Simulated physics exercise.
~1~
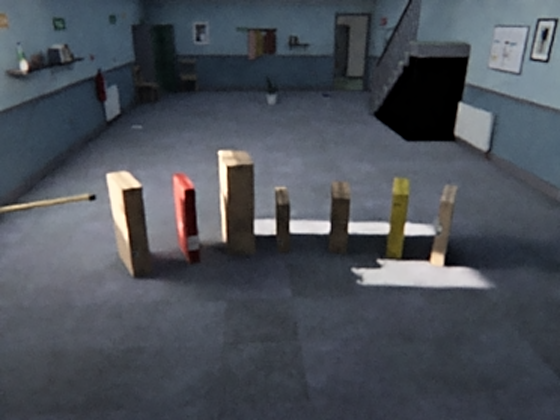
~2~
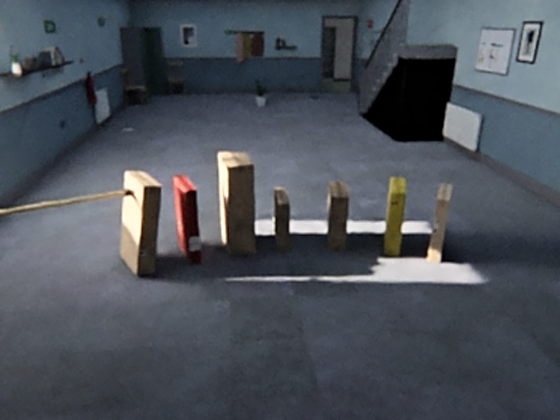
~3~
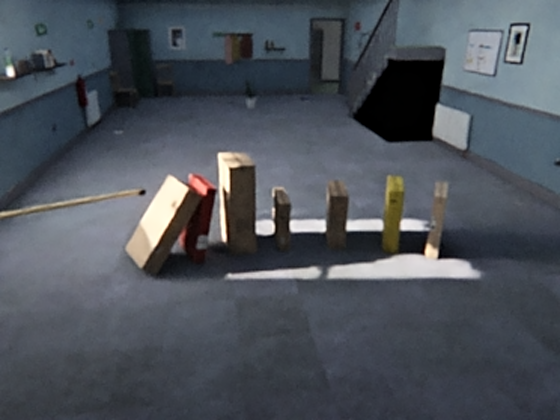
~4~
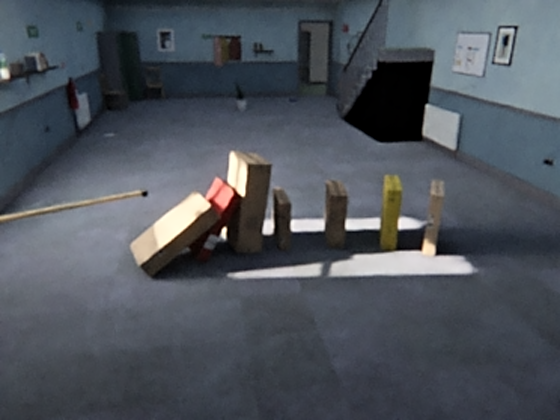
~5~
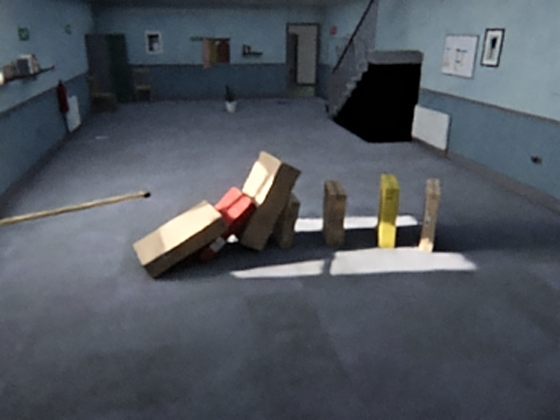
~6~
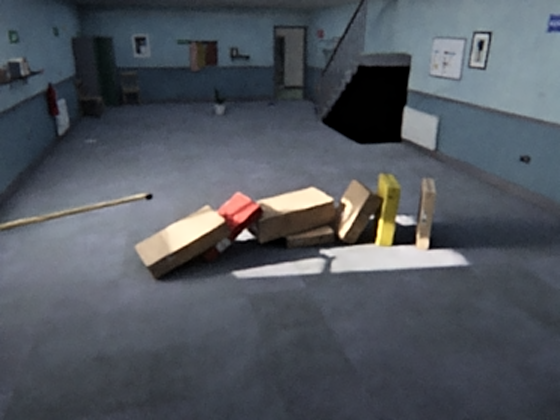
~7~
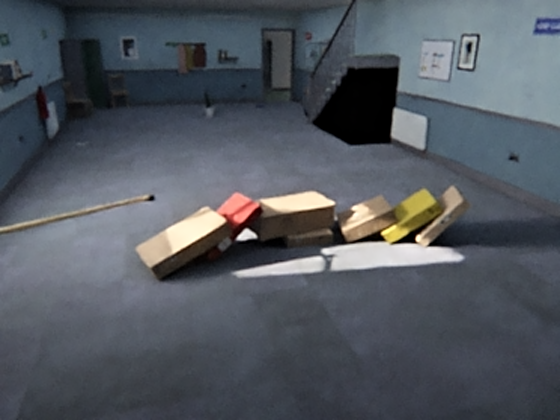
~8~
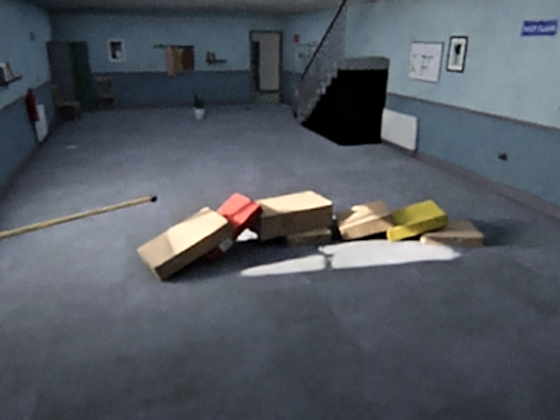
A pole tips the leftmost of seven upright cartons to the right into a red one, and the toppling passes along the row through the tallest, the smaller ones and a yellow one, until all seven lie fallen or propped against one another on the grey floor.
